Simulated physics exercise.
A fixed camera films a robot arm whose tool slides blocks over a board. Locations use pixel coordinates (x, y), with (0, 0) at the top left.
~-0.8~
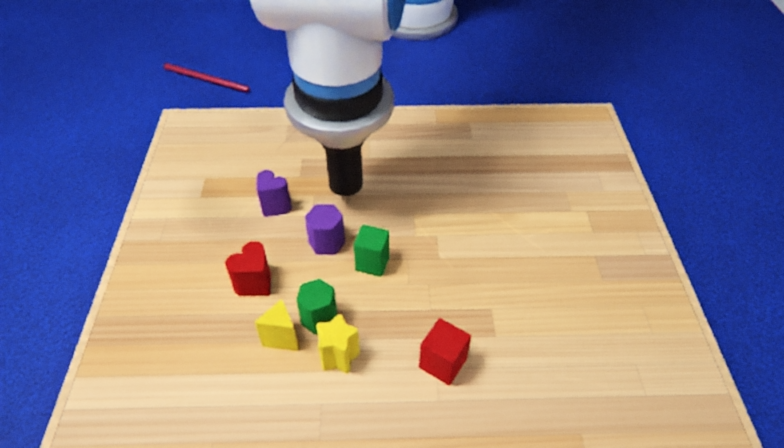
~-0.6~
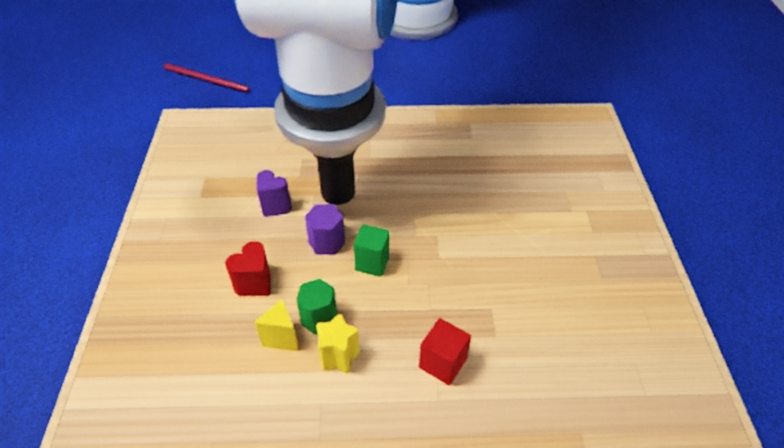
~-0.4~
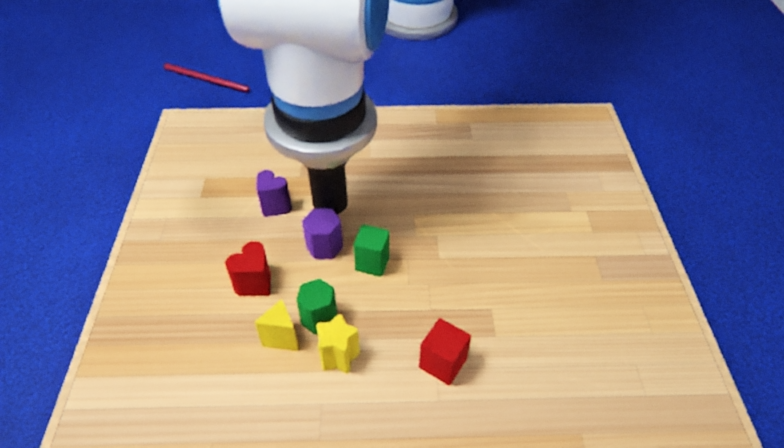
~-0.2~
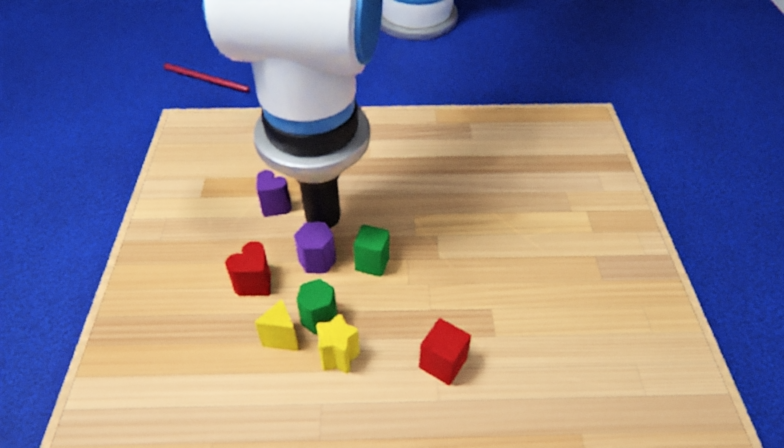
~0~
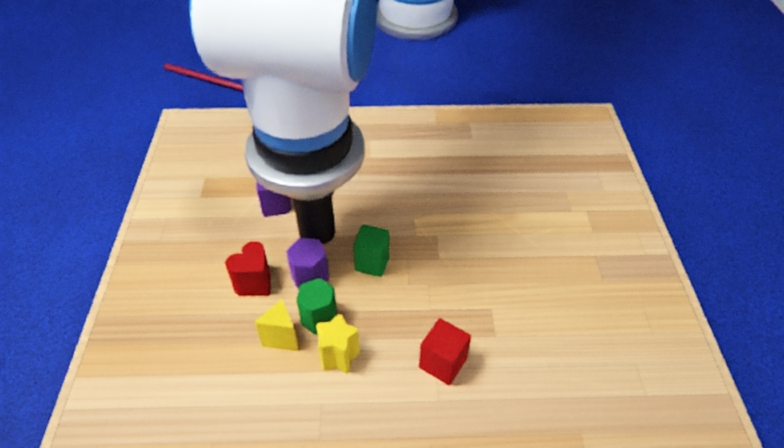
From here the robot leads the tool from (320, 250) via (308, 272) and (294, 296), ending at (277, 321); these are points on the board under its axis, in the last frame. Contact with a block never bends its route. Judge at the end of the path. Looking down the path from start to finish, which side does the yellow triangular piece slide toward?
With start-to-end as forward, it shifts left.
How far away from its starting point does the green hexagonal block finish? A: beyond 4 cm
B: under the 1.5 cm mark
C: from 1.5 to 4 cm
C (from 1.5 to 4 cm)
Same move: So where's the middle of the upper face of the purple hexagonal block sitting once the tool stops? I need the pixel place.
By then it is at (257, 331).
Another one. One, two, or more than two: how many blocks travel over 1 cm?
It should be three or more.
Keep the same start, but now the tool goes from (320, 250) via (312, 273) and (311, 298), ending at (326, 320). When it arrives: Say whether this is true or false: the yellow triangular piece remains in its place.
That is false.
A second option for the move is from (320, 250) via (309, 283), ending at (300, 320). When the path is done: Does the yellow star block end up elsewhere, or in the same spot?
At the end, its place is different.
The first path, step by step. Halfway along, tool at (298, 268); yellow triangular piece at (274, 323); purple hexagonal block at (284, 290); green hexagonal block at (315, 307), turned 45° anticlockwise.
At the end, tool at (272, 305); yellow triangular piece at (264, 363), turned 55° anticlockwise; purple hexagonal block at (257, 331); green hexagonal block at (314, 317), turned 75° anticlockwise; yellow star block at (339, 337), turned 15° anticlockwise.
